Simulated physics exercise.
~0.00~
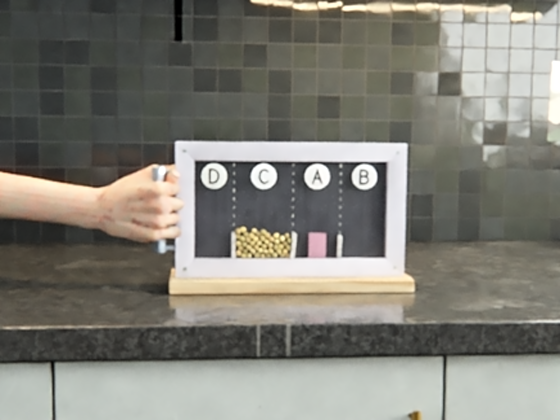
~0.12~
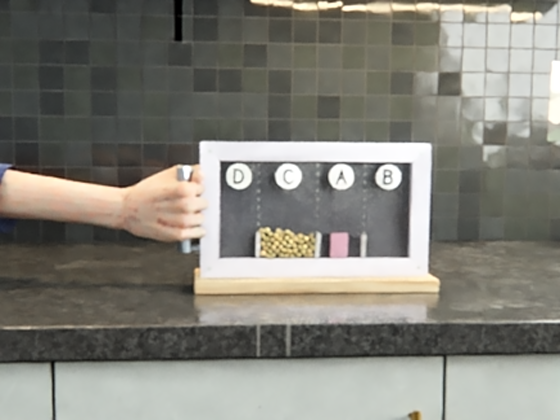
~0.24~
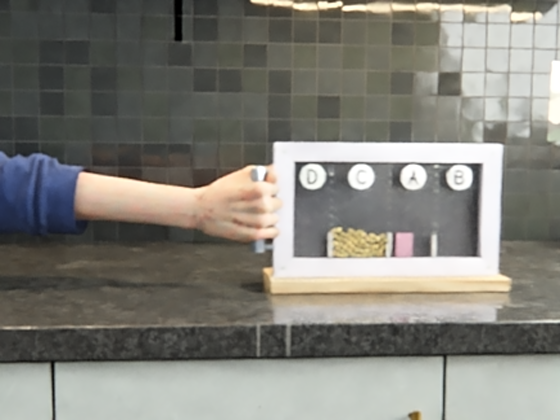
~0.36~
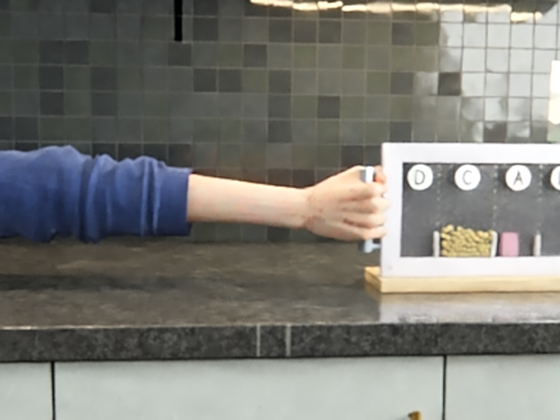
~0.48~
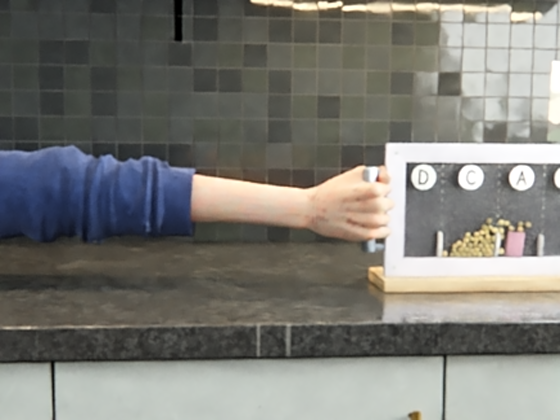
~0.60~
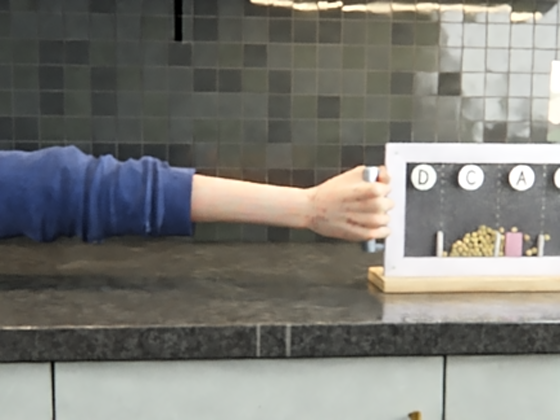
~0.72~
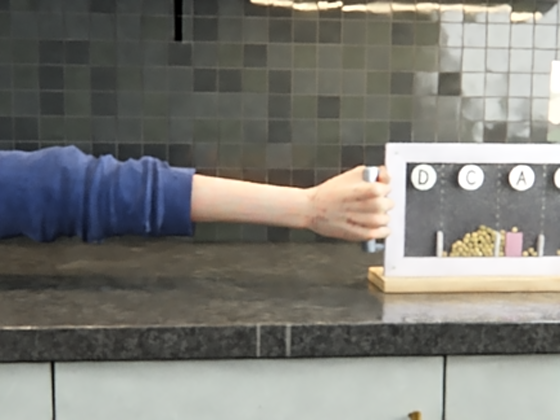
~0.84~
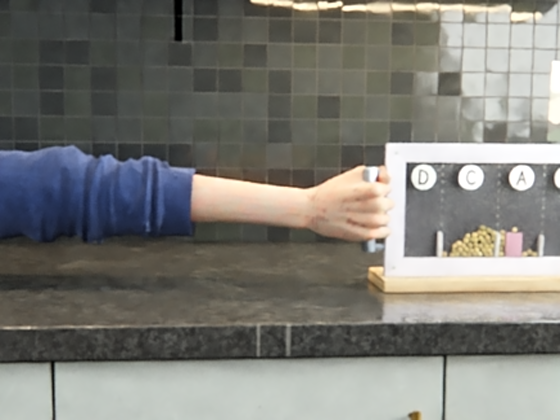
A hand slid a white-framed case on a wooden base rightward along a dark counter and stopped it abruptly, making the soya beans inside spill from strip C partly into strip A, where they settled against the pink block.
